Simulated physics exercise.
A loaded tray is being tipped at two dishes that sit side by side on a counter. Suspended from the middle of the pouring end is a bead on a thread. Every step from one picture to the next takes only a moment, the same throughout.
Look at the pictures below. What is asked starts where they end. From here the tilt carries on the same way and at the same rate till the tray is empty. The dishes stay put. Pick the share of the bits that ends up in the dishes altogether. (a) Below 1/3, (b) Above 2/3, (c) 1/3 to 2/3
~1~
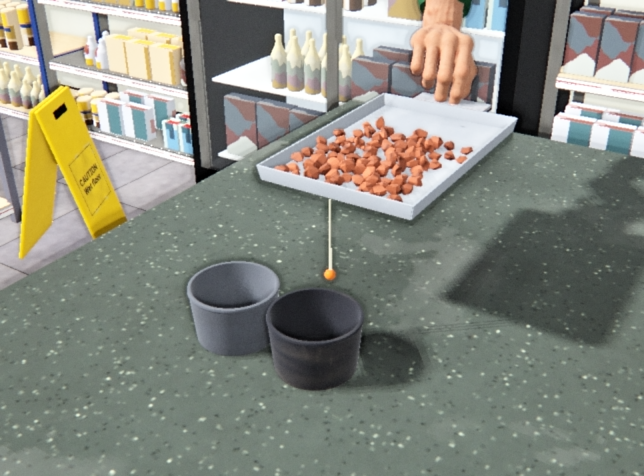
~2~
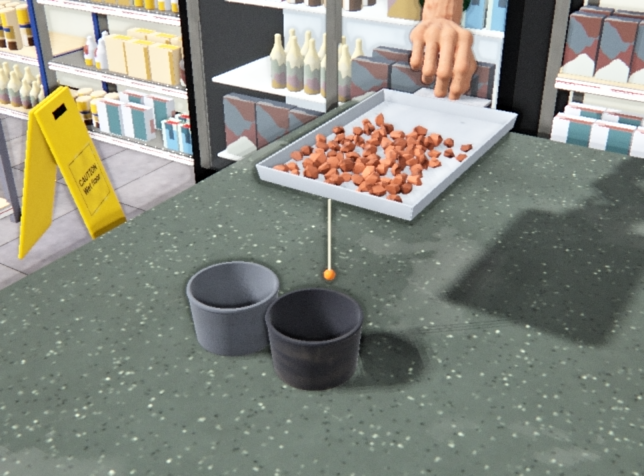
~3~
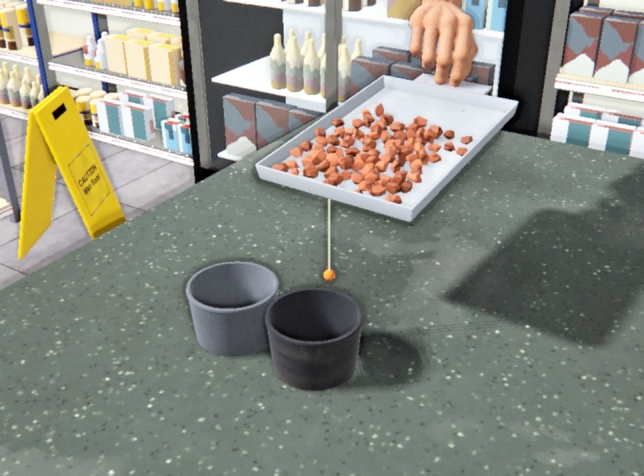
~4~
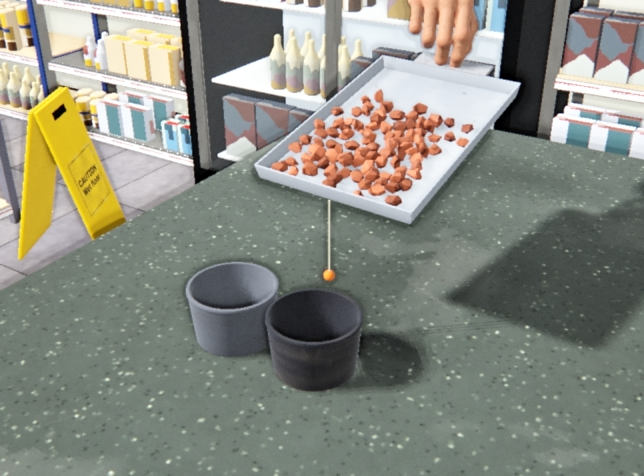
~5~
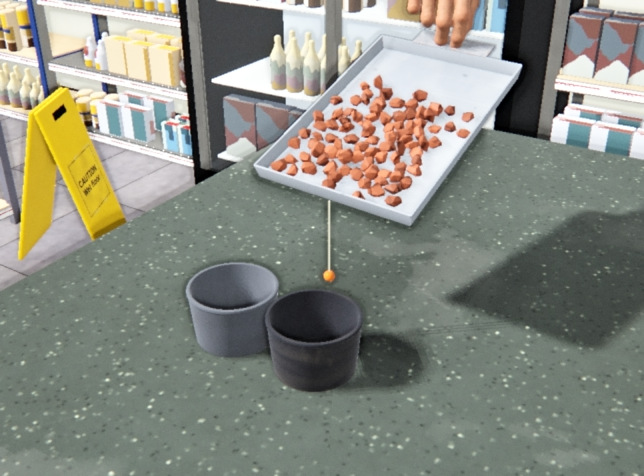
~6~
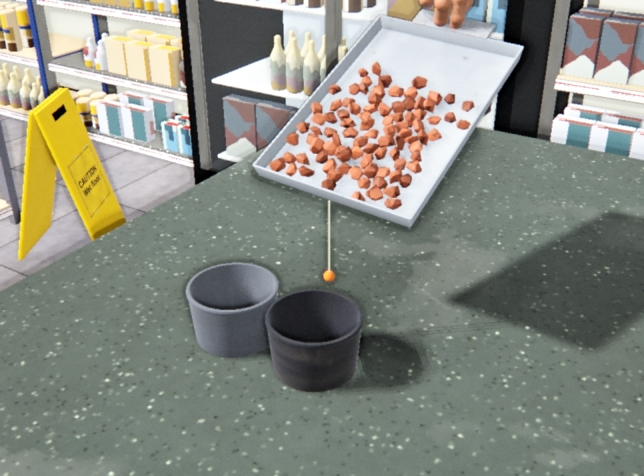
c.
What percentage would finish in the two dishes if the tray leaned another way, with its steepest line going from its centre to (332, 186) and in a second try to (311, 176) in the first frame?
About 80 % and 70 %.
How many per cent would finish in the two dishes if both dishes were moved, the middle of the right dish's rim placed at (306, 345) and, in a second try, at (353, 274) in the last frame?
30 %, then 0 %.
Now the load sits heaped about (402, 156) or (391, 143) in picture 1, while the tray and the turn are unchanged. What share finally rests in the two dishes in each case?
In order, 60 per cent then 50 per cent.
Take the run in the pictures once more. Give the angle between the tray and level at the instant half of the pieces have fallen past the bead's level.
Around 100° of tilt.
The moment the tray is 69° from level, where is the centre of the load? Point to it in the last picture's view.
Near the pixel (360, 168).
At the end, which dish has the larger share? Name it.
Noted: The right-placed one ends with more.
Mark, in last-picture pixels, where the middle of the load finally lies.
Around (336, 377).
Shortly afterwards, tray tipped steeply; all but a few on the tray; only a few in the air.
Next, tray tipped past a quarter turn; only a few on the tray; near a third in the right dish; only a few in the left dish; near half outside both; near a quarter in the air.
Some moments later, tray tipped past a quarter turn; near half in the right dish; a little in the left dish; near half outside both.
In the end, tray tipped past a quarter turn; near half in the right dish; a little in the left dish; near half outside both.
